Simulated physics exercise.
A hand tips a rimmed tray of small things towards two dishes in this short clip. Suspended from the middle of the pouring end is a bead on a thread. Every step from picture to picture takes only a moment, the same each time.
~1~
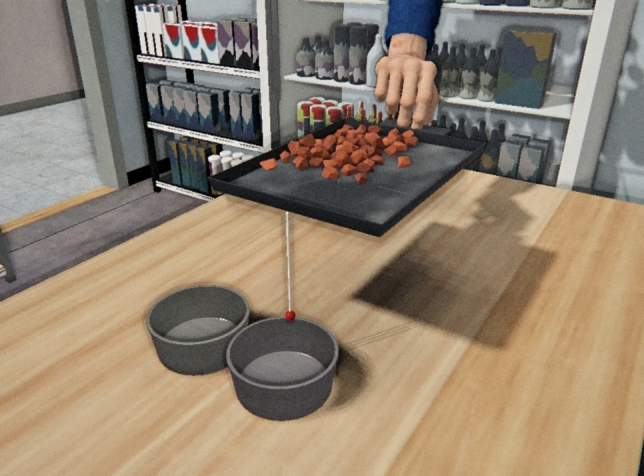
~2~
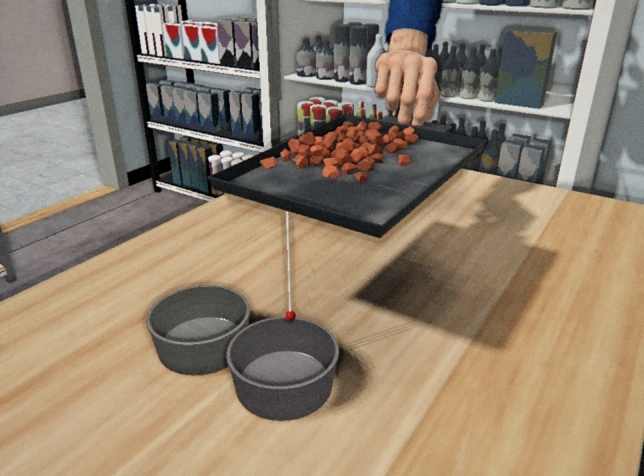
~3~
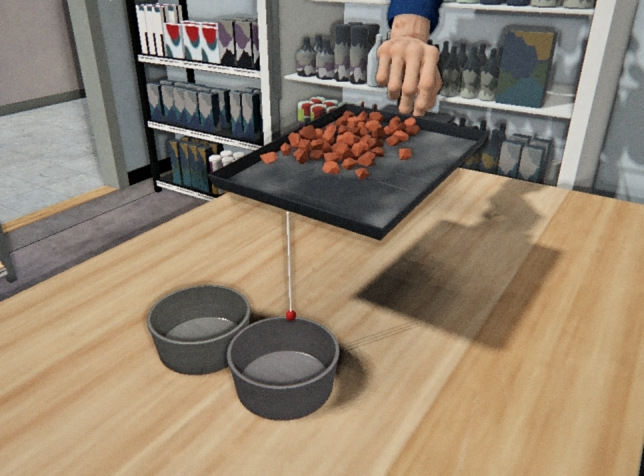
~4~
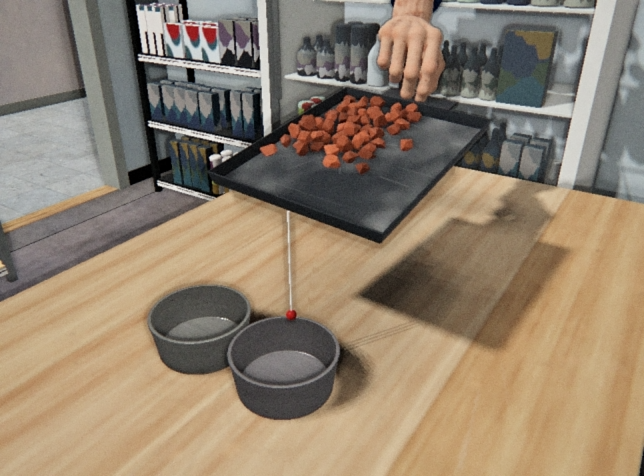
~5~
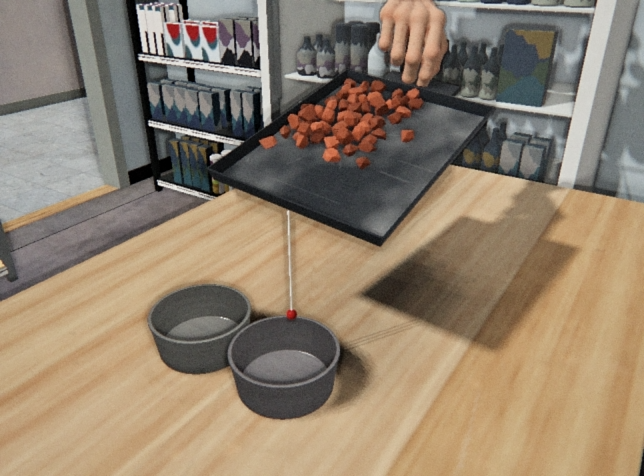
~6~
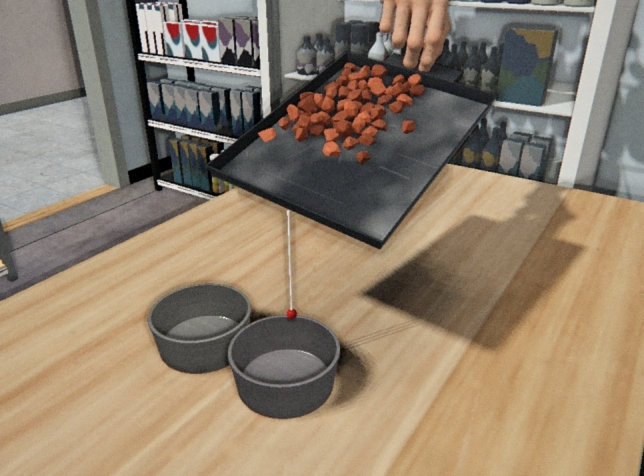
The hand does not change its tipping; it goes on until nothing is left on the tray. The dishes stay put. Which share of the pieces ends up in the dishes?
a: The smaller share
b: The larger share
Option a: The smaller share.
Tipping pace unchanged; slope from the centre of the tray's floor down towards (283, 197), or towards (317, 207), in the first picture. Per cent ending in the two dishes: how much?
Somewhere close to 80 % the first time, 50 % the second.
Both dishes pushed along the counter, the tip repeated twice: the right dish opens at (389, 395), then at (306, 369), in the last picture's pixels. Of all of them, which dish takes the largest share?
In the first try it's the rightmost dish, and in the second it's the rightmost dish.
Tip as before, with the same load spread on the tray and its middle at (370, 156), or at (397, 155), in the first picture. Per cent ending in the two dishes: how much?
Close to 20 per cent, followed by close to 10 per cent.
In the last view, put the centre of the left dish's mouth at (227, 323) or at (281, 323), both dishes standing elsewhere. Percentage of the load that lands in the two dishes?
It would be roughly 50 per cent, followed by roughly 60 per cent.
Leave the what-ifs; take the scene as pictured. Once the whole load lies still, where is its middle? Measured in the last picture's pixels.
Near (369, 454).
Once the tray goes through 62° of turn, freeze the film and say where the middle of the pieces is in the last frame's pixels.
I'd mark it close to (358, 213).
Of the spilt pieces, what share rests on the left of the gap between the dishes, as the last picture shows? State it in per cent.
That comes to about 10 per cent of the pieces.
Shortly afterwards, tray tipped steeply; the bulk on the tray; a little in the air.
Next, tray tipped right over; only a few on the tray; a little in the right dish; the bulk outside both; a little in the air.
Some moments later, tray tipped past a quarter turn; a little in the right dish; the bulk outside both.
In the end, tray tipped past a quarter turn; a little in the right dish; none at all in the left dish; the bulk outside both.
